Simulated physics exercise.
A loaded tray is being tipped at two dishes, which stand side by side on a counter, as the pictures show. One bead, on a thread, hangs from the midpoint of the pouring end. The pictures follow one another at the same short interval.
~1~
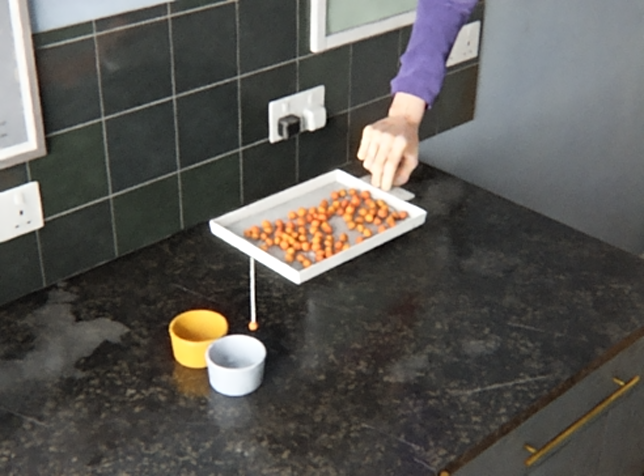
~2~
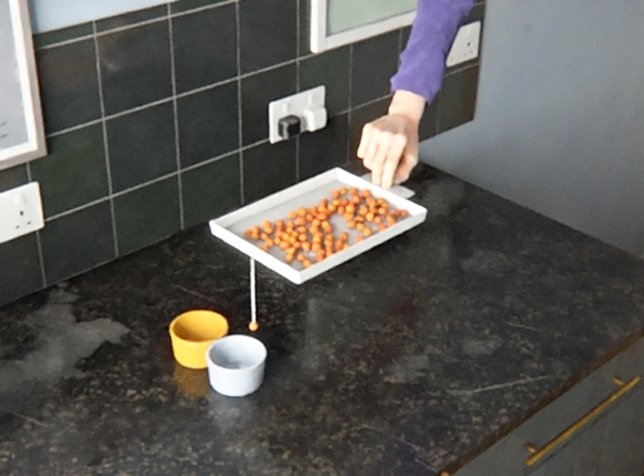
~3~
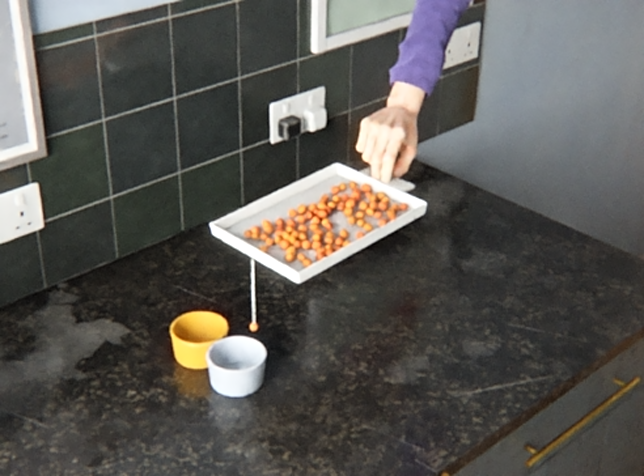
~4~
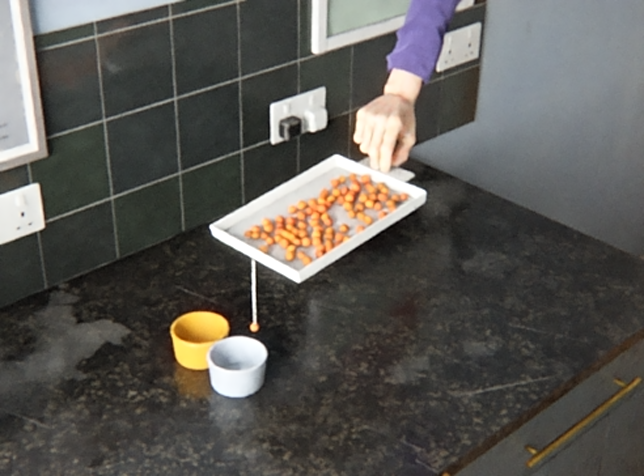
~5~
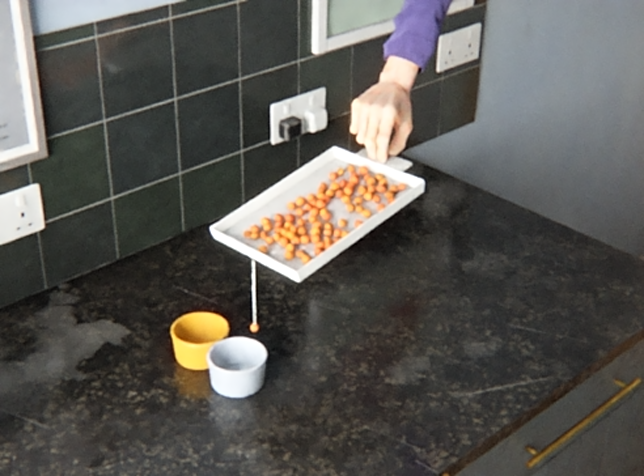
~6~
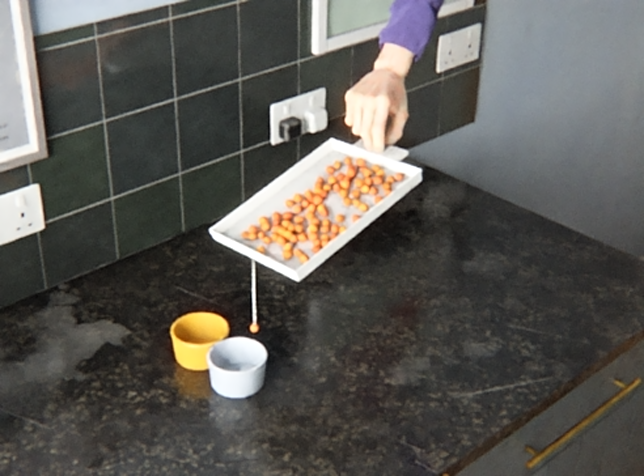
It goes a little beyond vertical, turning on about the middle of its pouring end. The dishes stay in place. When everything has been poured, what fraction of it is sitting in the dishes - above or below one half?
Above one half.
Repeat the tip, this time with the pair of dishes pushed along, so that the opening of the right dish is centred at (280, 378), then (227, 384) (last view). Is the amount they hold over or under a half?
Short of half, then Short of half.
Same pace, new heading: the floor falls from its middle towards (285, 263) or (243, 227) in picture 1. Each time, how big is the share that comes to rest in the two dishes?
20 % and 10 %.
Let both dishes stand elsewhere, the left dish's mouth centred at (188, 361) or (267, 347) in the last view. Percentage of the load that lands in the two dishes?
The first gives 20 %, the second 0 %.
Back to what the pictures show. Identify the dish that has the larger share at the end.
The fuller one is the left side.
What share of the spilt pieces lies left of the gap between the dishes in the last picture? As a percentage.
I reckon around 80 per cent.
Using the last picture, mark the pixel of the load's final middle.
At about (201, 353), give or take.
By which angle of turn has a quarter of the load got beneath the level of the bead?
Near 115 degrees.
Shortly afterwards, tray tipped steeply; all but a few on the tray; only a few in the left dish; only a few outside both; only a few in the air.
Next, tray tipped past a quarter turn; the bulk on the tray; only a few in the right dish; a little in the left dish; only a few outside both; only a few in the air.
Some moments later, tray tipped past a quarter turn; near a quarter in the right dish; near half in the left dish; near a third outside both.
In the end, tray tipped past a quarter turn; near a quarter in the right dish; near half in the left dish; near a third outside both.
